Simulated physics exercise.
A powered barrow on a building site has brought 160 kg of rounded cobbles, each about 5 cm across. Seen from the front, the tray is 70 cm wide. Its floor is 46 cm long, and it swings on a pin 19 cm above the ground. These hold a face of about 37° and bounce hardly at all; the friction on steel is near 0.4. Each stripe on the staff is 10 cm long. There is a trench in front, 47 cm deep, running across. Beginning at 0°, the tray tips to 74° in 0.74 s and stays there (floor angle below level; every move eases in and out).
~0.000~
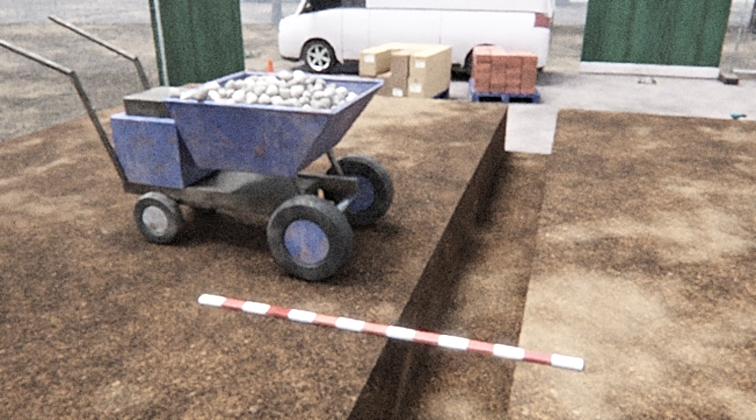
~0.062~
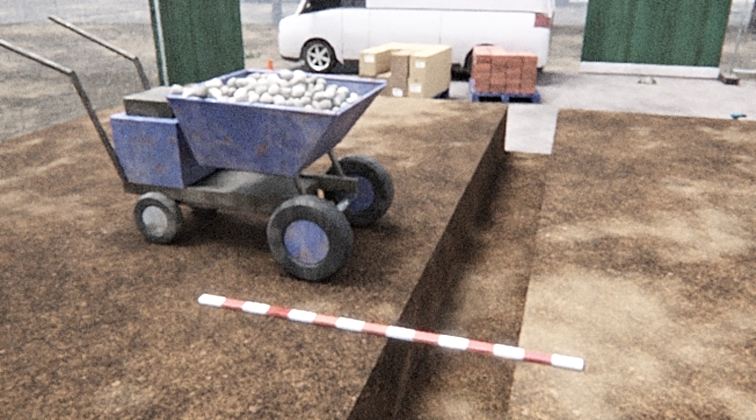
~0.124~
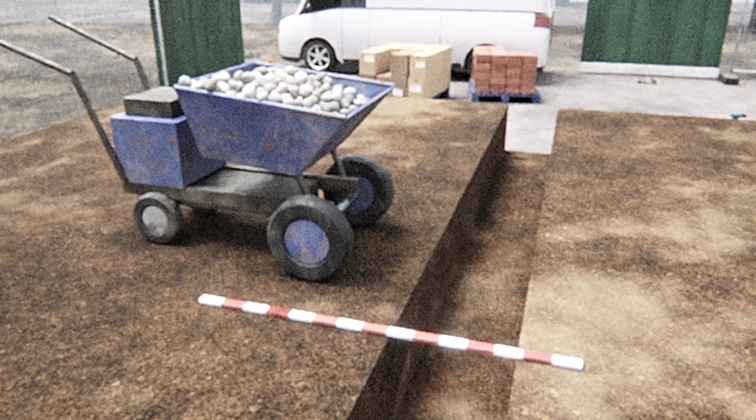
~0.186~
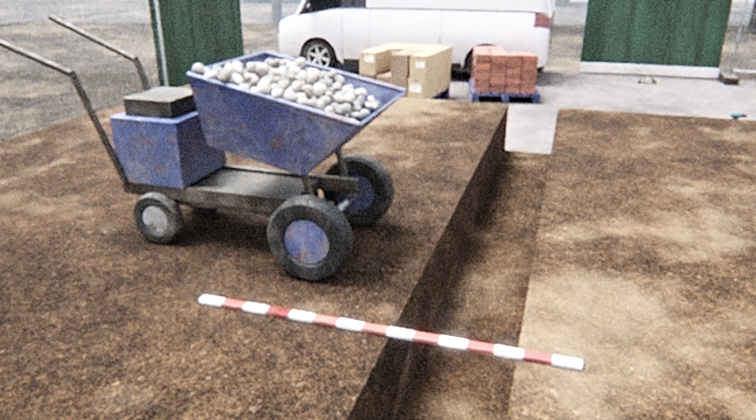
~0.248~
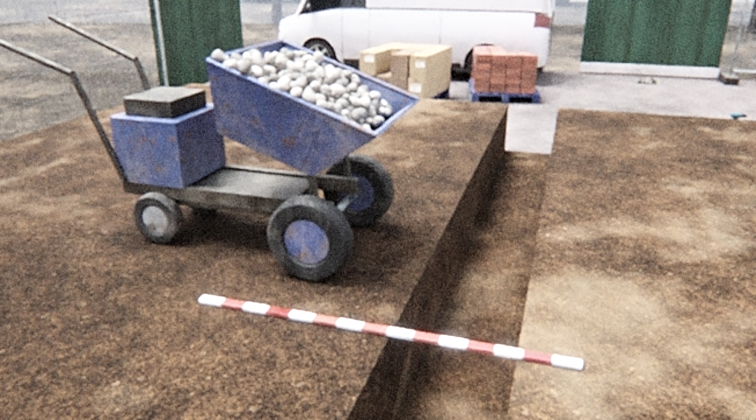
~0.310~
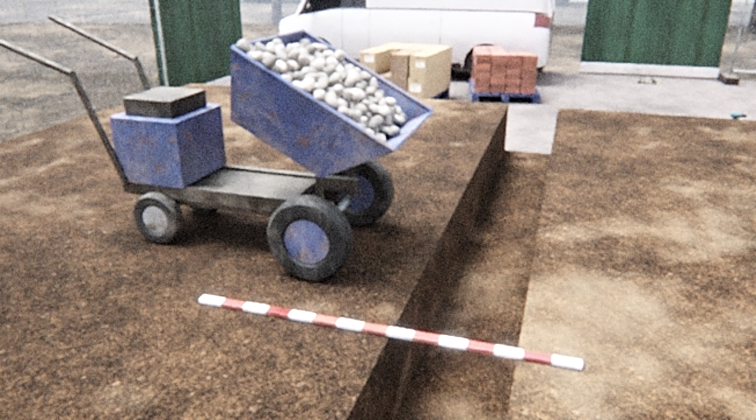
The clip shows a blue powered barrow loaded with rounded grey-white cobbles standing on brown soil beside a trench, with a red-and-white staff in front, as its tray gradually tilts down towards the right, its rear end rising.
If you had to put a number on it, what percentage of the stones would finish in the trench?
I'd put it at about 73 percent.
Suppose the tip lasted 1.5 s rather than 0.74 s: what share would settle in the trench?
My guess is near 90 percent.
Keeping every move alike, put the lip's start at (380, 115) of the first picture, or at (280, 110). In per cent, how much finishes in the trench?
About 30 per cent first, then about 100 per cent.
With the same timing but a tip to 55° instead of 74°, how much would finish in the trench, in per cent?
Trench share: Approx. 40%.
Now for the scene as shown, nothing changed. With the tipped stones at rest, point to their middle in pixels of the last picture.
The tipped stones centre close to (501, 344).
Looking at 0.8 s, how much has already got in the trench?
Around 40 per cent of it, at that instant.
After 0.6 s the floor is at 62°; 100 % in the tray; the foremost stones are at (446, 189).
After 0.8 s the floor is at 74°; 54 % in the tray, 38 % in the trench, 8 % past the trench; the foremost stones are at (563, 284).
After 1.2 s the floor is at 74°; 15 % in the tray, 58 % in the trench, 27 % past the trench; the foremost stones are past the picture's edge.
After 3.1 s the floor is at 74°; 0 % in the tray, 73 % in the trench, 27 % past the trench; the foremost stones are past the picture's edge.
